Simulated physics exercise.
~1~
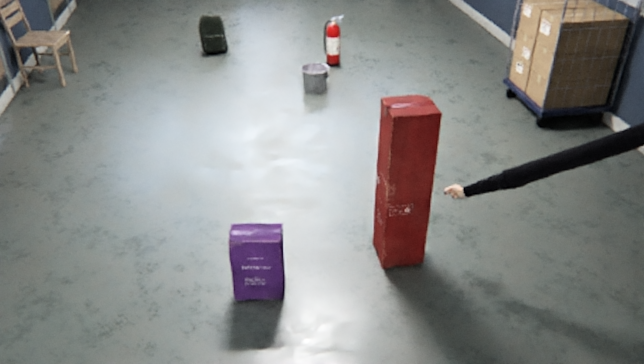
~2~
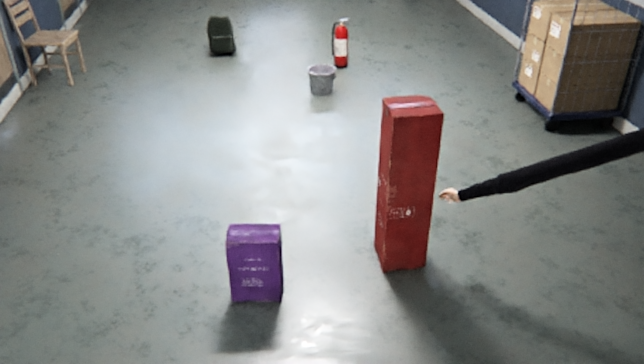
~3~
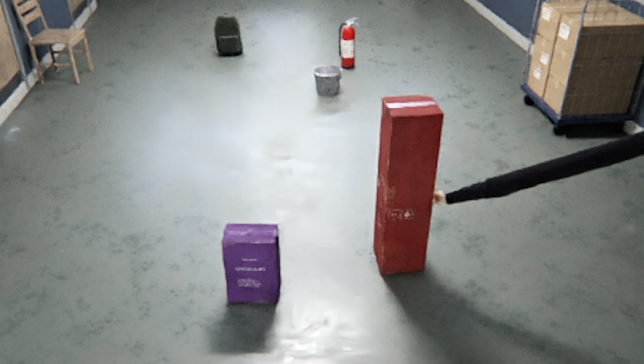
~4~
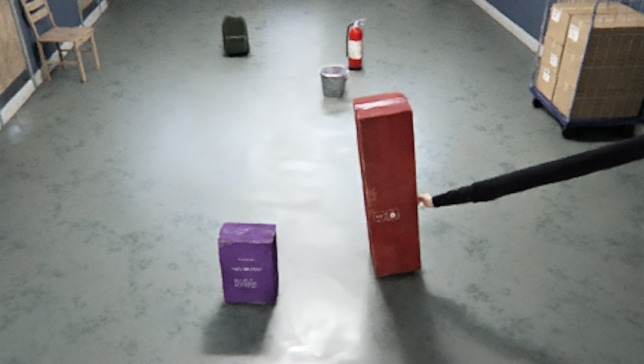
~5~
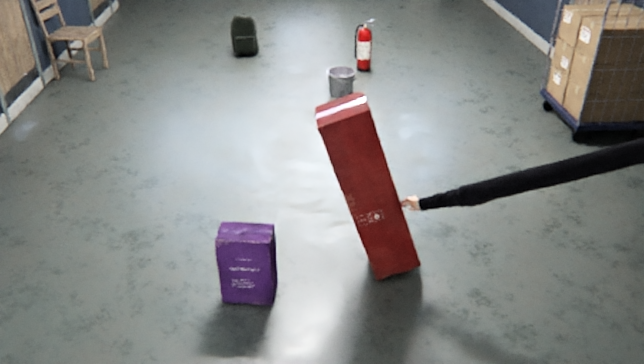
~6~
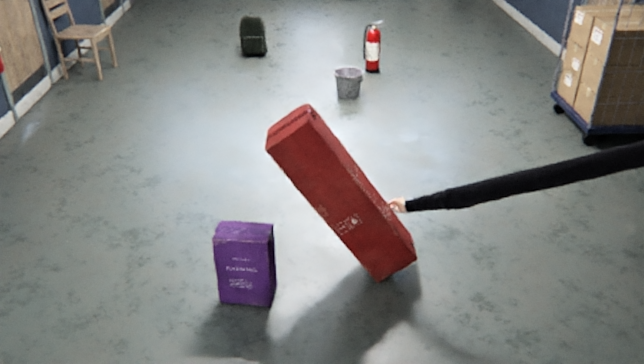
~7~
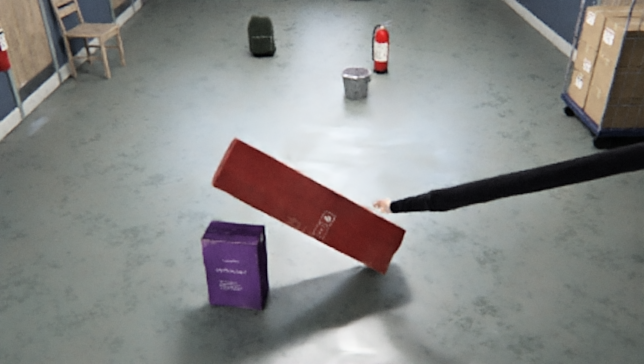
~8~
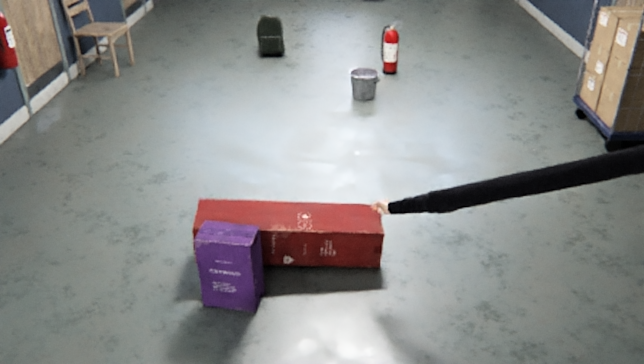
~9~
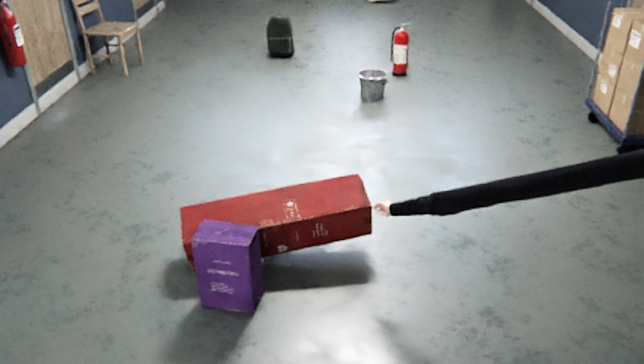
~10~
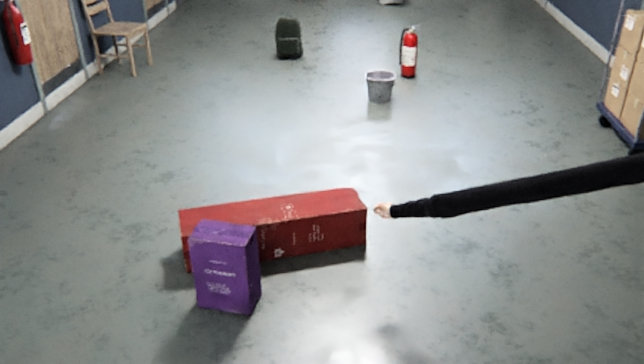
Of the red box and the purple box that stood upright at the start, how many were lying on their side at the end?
One of them was lying on its side at the end, the tall red box. The purple box was still standing.
